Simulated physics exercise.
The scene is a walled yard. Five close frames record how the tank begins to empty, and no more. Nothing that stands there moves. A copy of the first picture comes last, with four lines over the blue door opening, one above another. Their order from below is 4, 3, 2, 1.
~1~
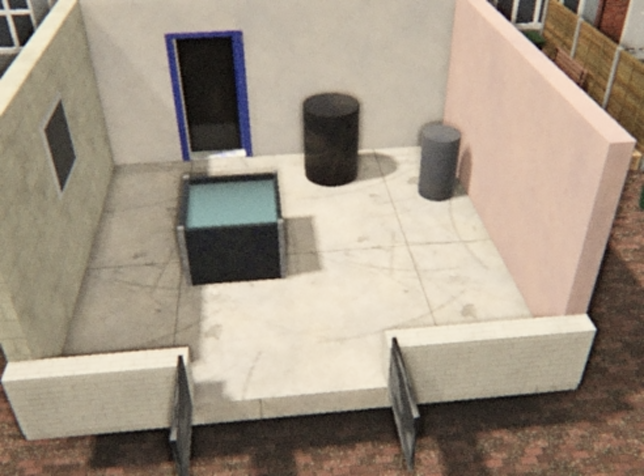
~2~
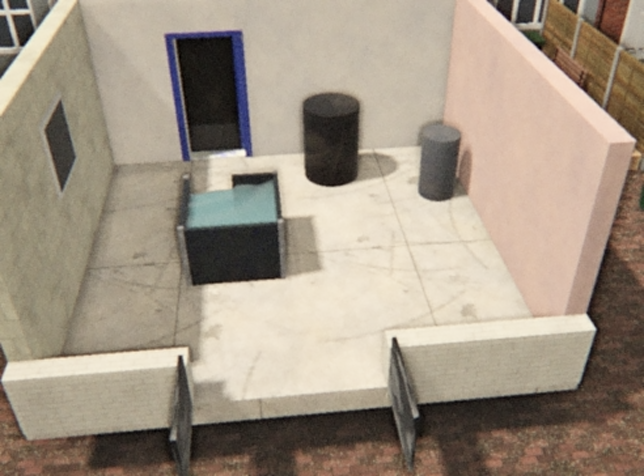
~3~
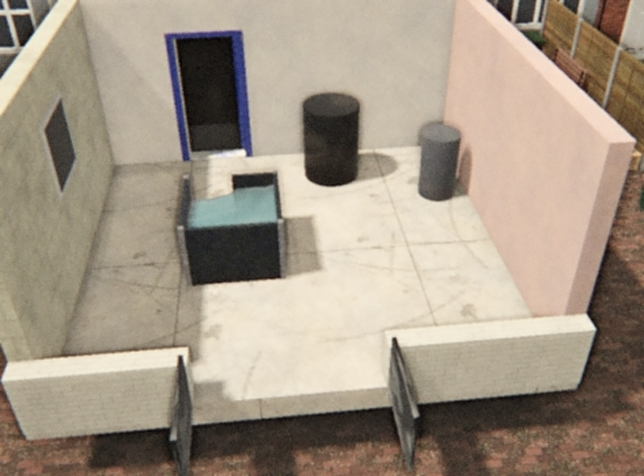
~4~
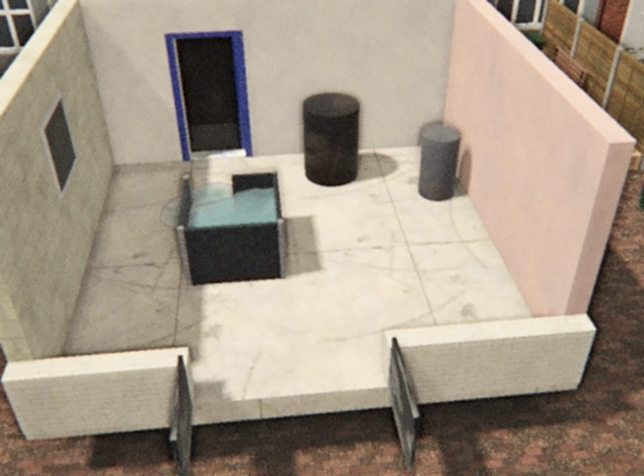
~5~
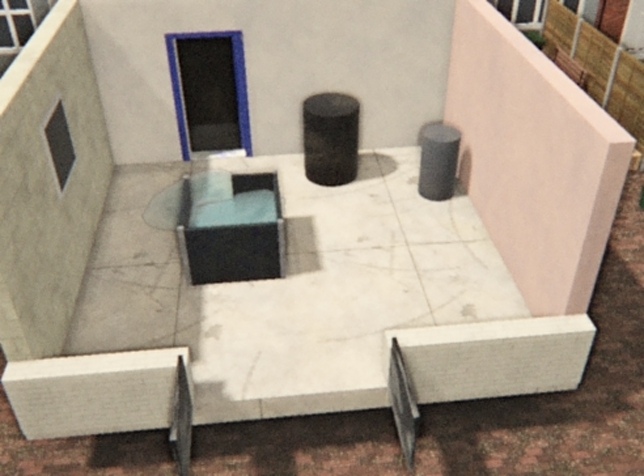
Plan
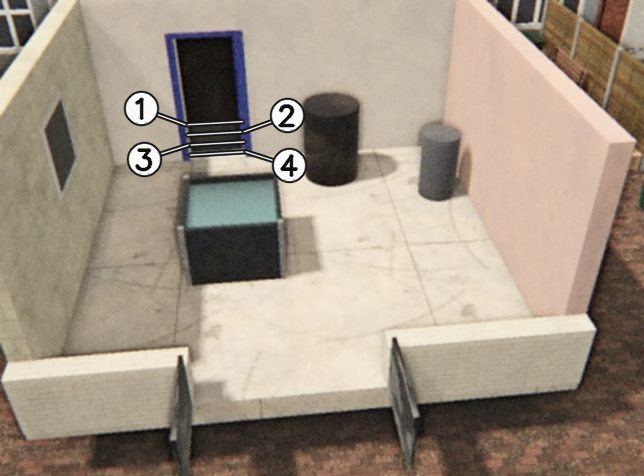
Teal water pouring through a gap opening in the back of a dark tank, spreading across the yard near a blue doorway.
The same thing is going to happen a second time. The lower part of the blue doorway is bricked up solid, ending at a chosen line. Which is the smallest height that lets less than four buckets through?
Go for 3.
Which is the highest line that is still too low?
That would be 4.
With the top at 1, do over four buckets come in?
No, not at all.
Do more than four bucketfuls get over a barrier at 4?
Yes, it does.
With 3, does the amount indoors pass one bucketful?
No, less.
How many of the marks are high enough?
Three of the four.
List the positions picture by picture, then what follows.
Water in the tank at rest, its middle at (232, 205); foot of the blue doorway at (218, 158); open gate at (287, 335).
Water covers 1 % of the ground, its front hidden from here.
Water covers 2 % of the ground, its front hidden from here.
Water covers 6 % of the ground, its front hidden from here.
Water covers 10 % of the ground and shows as far out as (204, 172).
On the marked copy, 1 at (214, 123); 2 at (215, 133); 3 at (216, 143); 4 at (217, 153); from the bottom up 4, 3, 2, 1.
Choosing 1, nothing gets over.
Choosing 2, nothing gets over.
Choosing 3, a splash gets over, under a bucket.
Choosing 4, some 15 bucketfuls get in.
